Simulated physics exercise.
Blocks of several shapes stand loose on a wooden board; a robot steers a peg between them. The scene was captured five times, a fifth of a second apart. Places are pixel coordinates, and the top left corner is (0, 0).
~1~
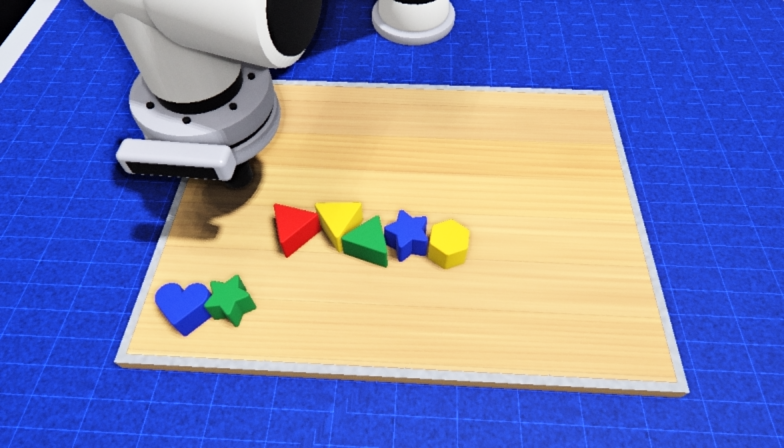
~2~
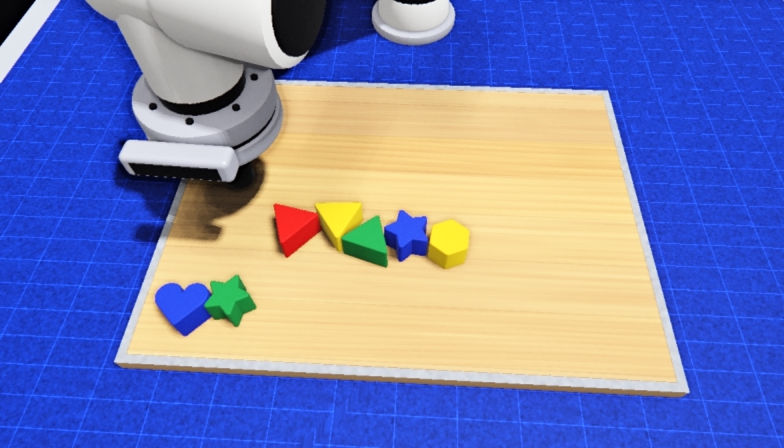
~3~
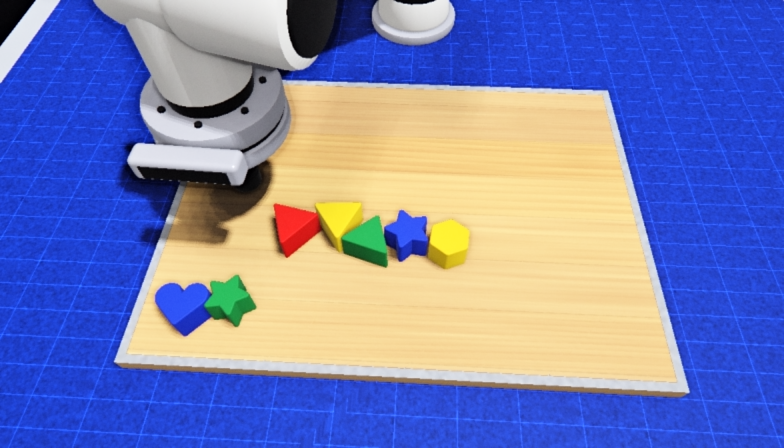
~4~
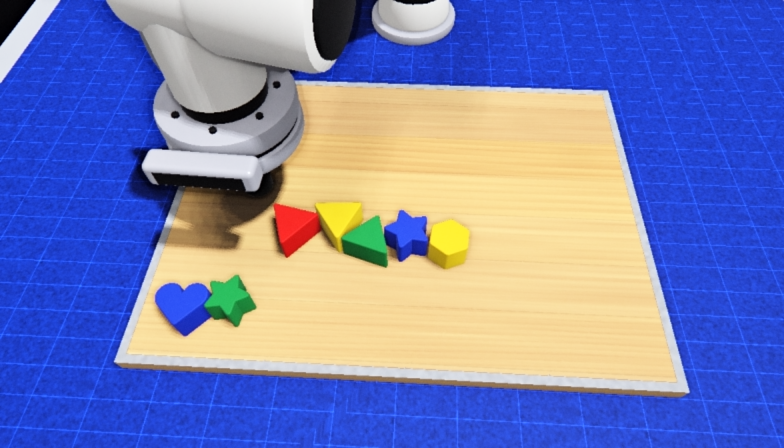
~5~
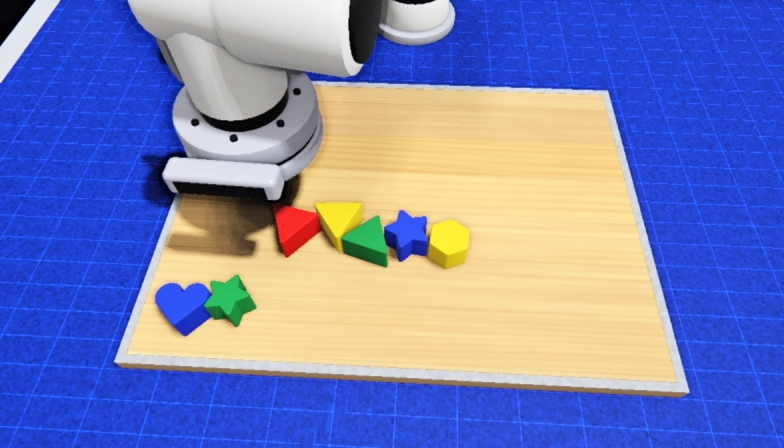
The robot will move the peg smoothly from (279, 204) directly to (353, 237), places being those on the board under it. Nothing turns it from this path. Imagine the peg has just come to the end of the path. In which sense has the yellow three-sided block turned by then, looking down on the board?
Seen from above, clockwise.
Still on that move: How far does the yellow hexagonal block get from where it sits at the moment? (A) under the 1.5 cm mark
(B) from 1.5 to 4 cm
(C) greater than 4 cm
Answer: A.
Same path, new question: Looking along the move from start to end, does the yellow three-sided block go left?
Final answer: Yes.
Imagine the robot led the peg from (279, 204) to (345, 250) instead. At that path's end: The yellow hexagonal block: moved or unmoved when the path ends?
By the end it is where it was.
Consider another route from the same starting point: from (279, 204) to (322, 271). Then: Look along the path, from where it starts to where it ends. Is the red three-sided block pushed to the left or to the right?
Facing from start to end, it will go to the right.
On the path given first. Halfway along, peg (312, 210); red three-sided block (292, 227); yellow three-sided block (345, 215), turned 15° clockwise.
At the end, peg (352, 227); red three-sided block (293, 228); yellow three-sided block (382, 209), turned 35° clockwise; green three-sided block (374, 241); blue star (413, 232); yellow hexagonal block (454, 237).
